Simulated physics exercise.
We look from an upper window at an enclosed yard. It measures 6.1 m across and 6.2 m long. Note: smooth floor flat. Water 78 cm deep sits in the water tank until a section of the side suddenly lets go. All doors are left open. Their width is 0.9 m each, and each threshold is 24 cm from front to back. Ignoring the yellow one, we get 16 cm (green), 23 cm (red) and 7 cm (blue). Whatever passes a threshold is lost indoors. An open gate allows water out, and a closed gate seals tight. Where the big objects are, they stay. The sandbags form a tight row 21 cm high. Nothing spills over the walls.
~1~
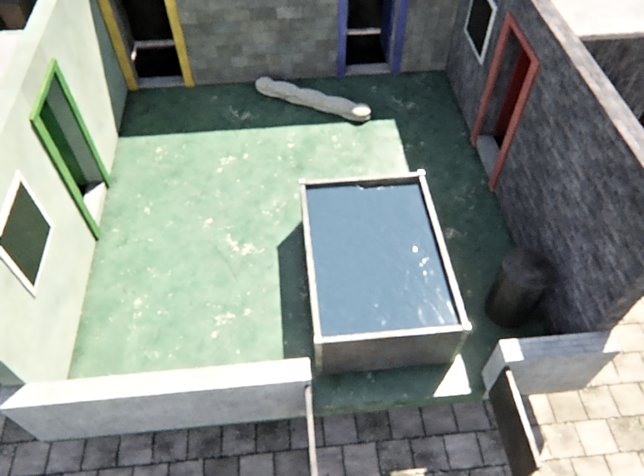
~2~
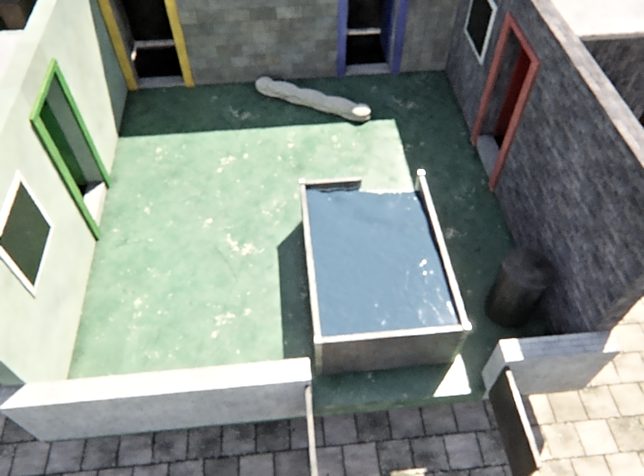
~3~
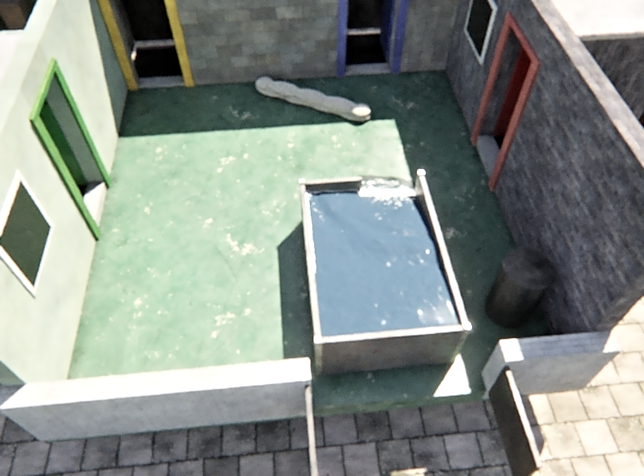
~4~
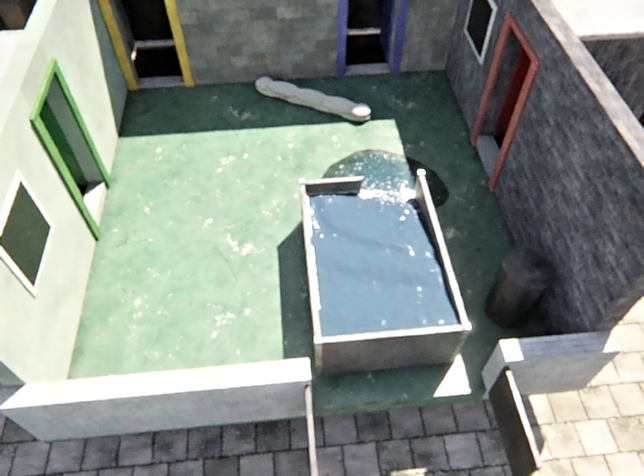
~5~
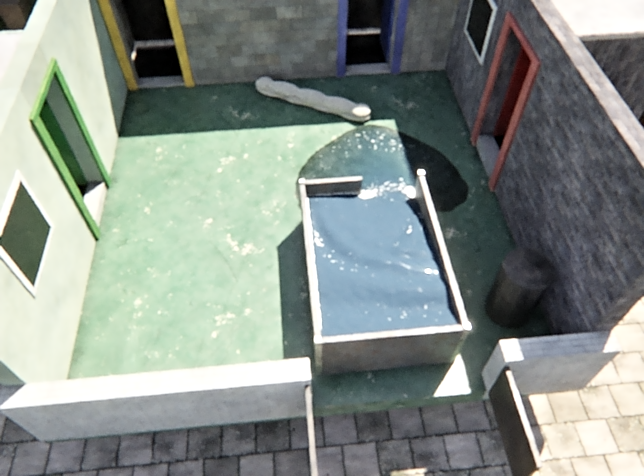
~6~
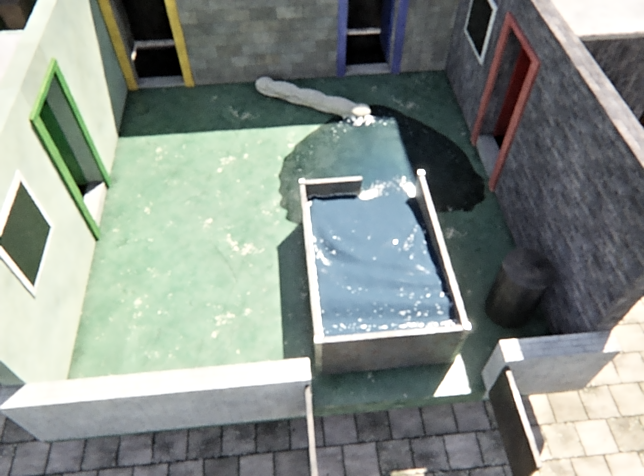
Water pours through a gap in the tank's far side and spreads across the green floor.
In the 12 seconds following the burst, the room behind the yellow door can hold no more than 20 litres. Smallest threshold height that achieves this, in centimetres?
14 cm.
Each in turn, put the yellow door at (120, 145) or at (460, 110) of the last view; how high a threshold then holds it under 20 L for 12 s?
About 10.5 cm for the first and 17 cm for the second.
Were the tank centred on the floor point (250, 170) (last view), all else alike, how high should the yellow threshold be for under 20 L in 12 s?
Minimum: Approx. 21 cm.
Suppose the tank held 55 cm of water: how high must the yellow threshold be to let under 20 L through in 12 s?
Then a height close to 8.5 cm.
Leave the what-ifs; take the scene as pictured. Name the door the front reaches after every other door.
Coming last is the green one.
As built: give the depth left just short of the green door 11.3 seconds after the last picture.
The depth there is around 5.5 cm.
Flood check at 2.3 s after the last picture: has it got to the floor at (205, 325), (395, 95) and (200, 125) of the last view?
In the order asked: Untouched, soaked, soaked.
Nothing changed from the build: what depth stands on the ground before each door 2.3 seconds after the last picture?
Centimetres: Green = 0, red = 11, blue = 19, yellow = 10.
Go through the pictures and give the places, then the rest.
The first picture shows still water, 78 cm deep, in the water tank at (375, 251); the yellow door at (148, 39) is dry.
In the second picture, the gap is on the far side, the front 0.3 m out at a hidden place; the back of the water tank holds 78 cm.
In the third picture, the gap is on the far side, the front 0.8 m out at a hidden place; the back of the water tank holds 78 cm.
In the fourth picture, water pours out on the far side and has run 1.4 m, to (359, 155); about 8 cm deep outside, 78 cm at the back.
In the fifth picture, the gap is on the far side, the front 2.1 m out at (367, 128); the back of the water tank holds 77 cm.
In the sixth picture, the gap is on the far side, the front 2.6 m out at (376, 108); the back of the water tank holds 71 cm; the yellow door at (148, 39), 5.2 m from the gap, is still 3.2 m from the nearest water.
Then, 0.7 s after the last picture water covers 30 % of the floor, deepest (40 cm) near (386, 210); it has not reached the yellow door.
Then, 2.3 s after the last picture water covers 40 % of the floor, deepest (32 cm) near (442, 108); 10 cm at the yellow door, 3 litres in over its 6 cm threshold.
Then, 11.3 s after the last picture water covers 95 % of the floor, deepest (12 cm) near (449, 309); 7 cm at the yellow door, 133 litres in over its 6 cm threshold.
At the yellow door as built, the water peaked near 14 cm, 4.9 s after the last picture.
With a threshold of 12.5 cm, 31 litres would have come in within the 12 s; with 16.5 cm, 7 litres. So under 20 litres takes about 14 cm.
